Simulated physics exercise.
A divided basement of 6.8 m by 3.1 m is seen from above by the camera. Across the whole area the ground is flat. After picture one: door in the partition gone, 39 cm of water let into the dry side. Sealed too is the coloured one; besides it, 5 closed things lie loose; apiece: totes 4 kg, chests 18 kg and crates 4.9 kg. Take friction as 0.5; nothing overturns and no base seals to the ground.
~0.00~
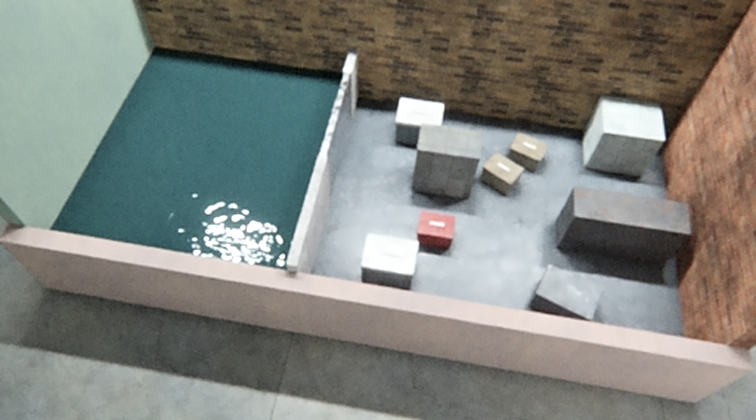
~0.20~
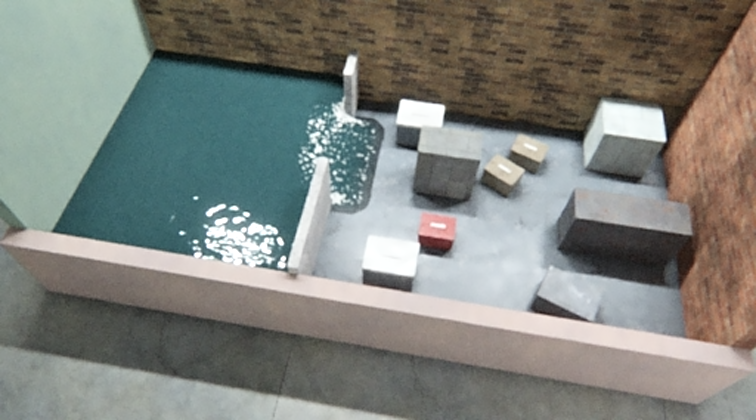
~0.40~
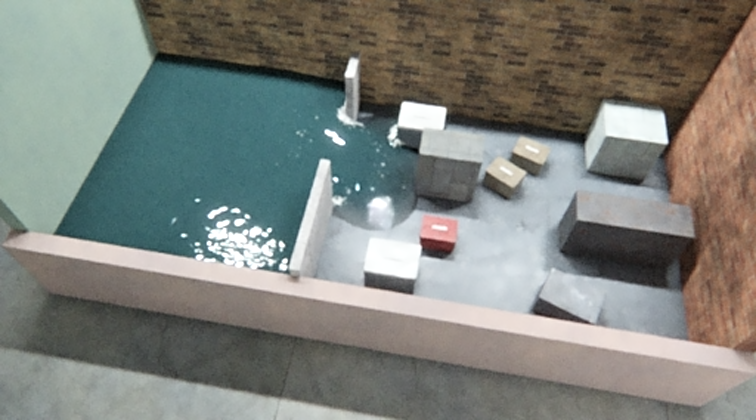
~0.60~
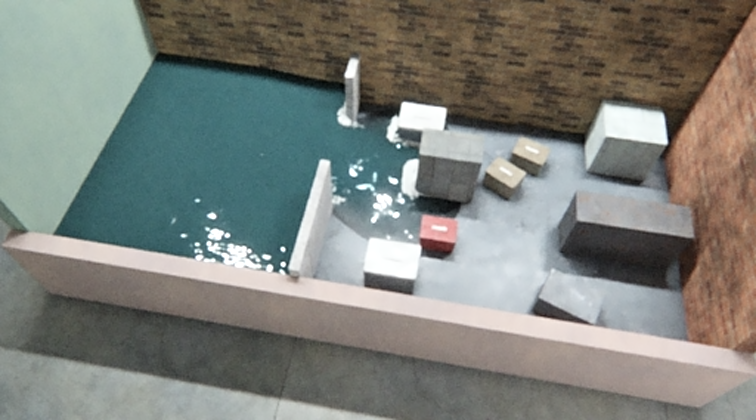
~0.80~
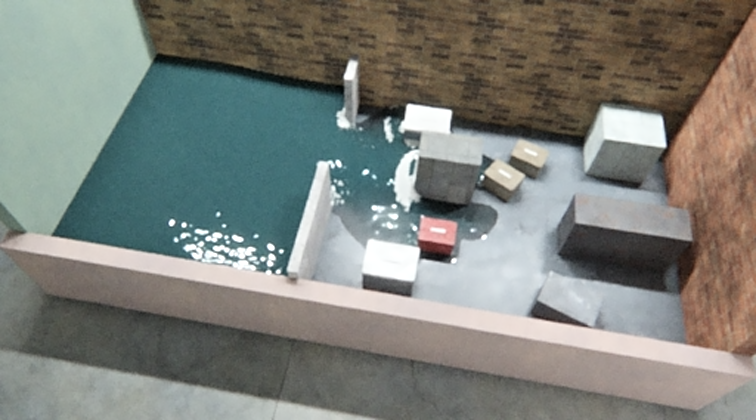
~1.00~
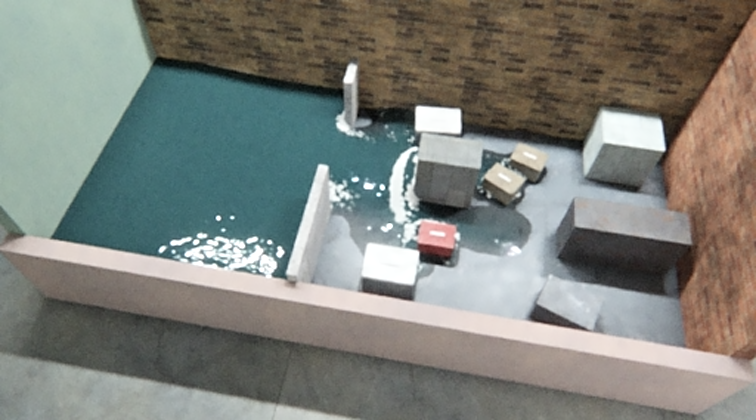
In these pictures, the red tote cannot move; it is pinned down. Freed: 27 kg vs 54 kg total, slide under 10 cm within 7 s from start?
It succeeds only at the heavy setting.
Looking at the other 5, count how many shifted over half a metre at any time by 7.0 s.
I count 5.
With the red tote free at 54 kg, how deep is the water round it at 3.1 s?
Around 9 cm.
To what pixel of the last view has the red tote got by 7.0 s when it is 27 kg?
It should be close to (459, 265) in the last view.
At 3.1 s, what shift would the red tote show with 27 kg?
Displacement near 40 cm.
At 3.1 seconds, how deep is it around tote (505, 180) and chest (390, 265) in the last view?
About 14 and 8 cm.
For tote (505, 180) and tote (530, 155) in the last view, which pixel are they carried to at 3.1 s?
Estimated pixels: (666, 211) and (584, 134).
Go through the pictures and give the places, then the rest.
In the first picture, the red tote at (437, 224), on the bottom; water covers 8.3 m2; 0 of 6 have shifted.
In the second picture, the red tote at (438, 226) rests on the ground; water covers 9.0 m2; 0 of 6 have shifted.
In the third picture, the red tote at (439, 228), on the bottom; 9.9 m2 under water; 0 of 6 have shifted.
In the fourth picture, the red tote at (439, 229), on the bottom; water covers 10.6 m2; 0 of 6 have shifted.
In the fifth picture, the red tote at (438, 231), on the bottom; 11.3 m2 under water; 1 of 6 have shifted.
In the sixth picture, the red tote at (437, 234), on the bottom; 12.1 m2 under water; 1 of 6 have shifted.
After 1.4 s the red tote would be 3 cm from its start with 27 kg and 0 cm from its start with 54 kg; 9 cm of water round it then.
After 3.1 s the red tote would be 38 cm from its start with 27 kg and 0 cm from its start with 54 kg; 9 cm of water round it then.
After 4.9 s the red tote would be 43 cm from its start with 27 kg and 0 cm from its start with 54 kg; 8 cm of water round it then.
After 7.0 s the red tote would be 44 cm from its start with 27 kg and 0 cm from its start with 54 kg; 14 cm of water round it then.
